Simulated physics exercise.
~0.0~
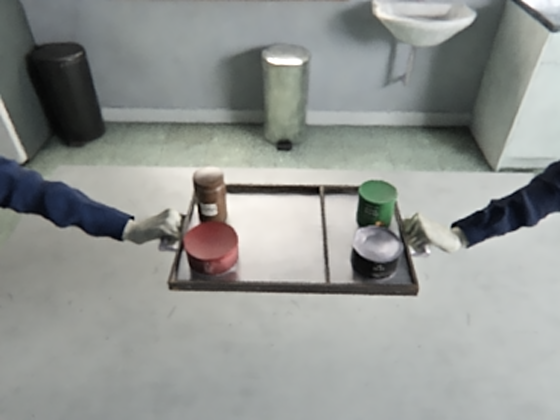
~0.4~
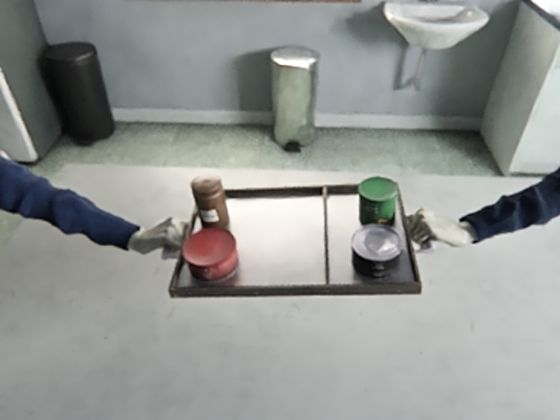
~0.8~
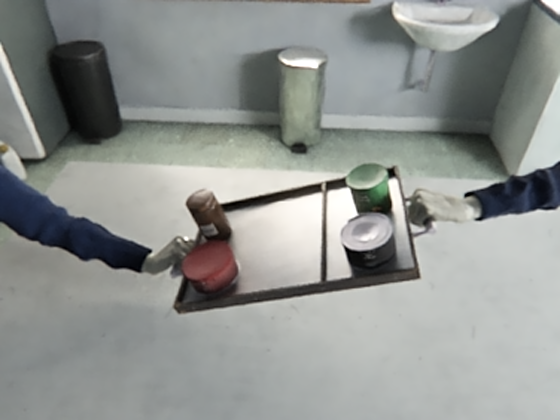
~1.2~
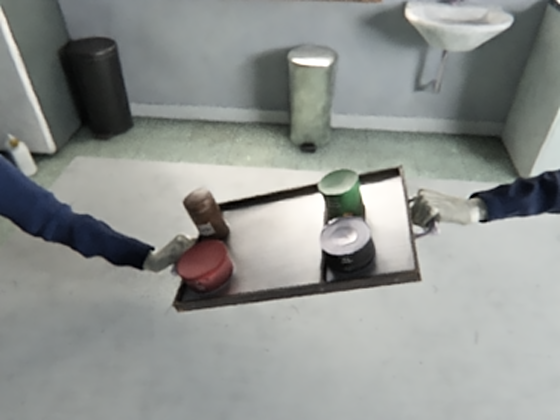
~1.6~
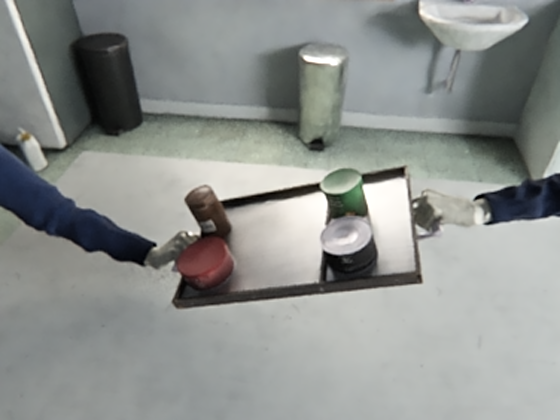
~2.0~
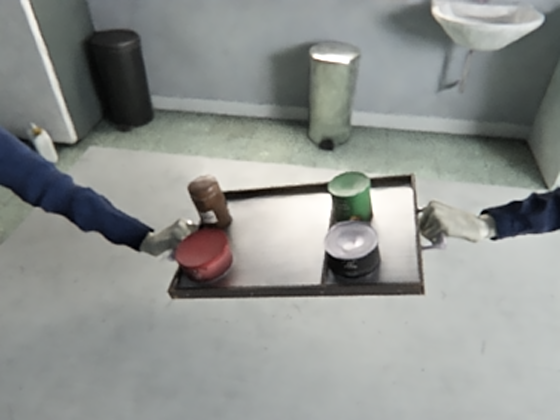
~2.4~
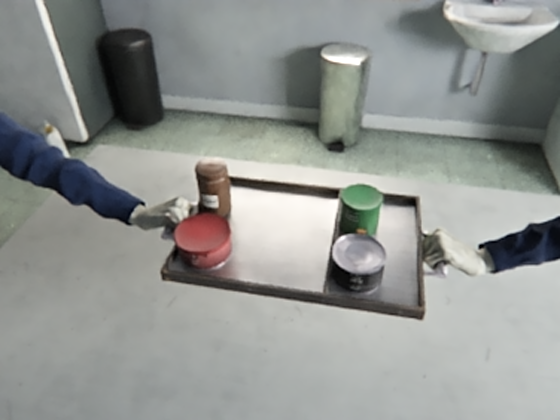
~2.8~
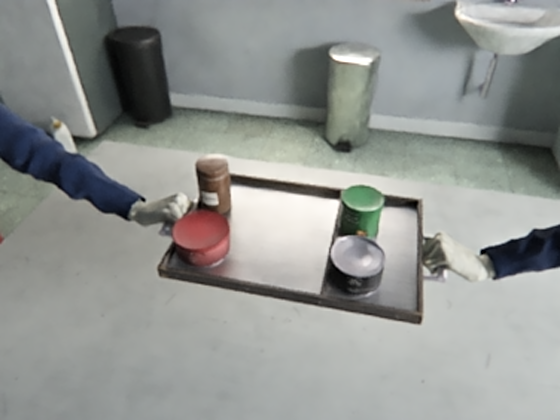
In a grey-walled room with a pale floor, seen from above and in front, two gloved hands in dark blue sleeves hold a rimmed metal tray with a cross bar. A brown jar stands behind a red tub on the left, and a green tin behind a black tub on the right. The hands tip the tray so its left side drops, and the green tin and black tub slide left to the bar while the jar leans with the tray. The hands then level the tray again, and the view drifts slightly sideways. All four items end upright, the right-hand pair resting nearer the bar.
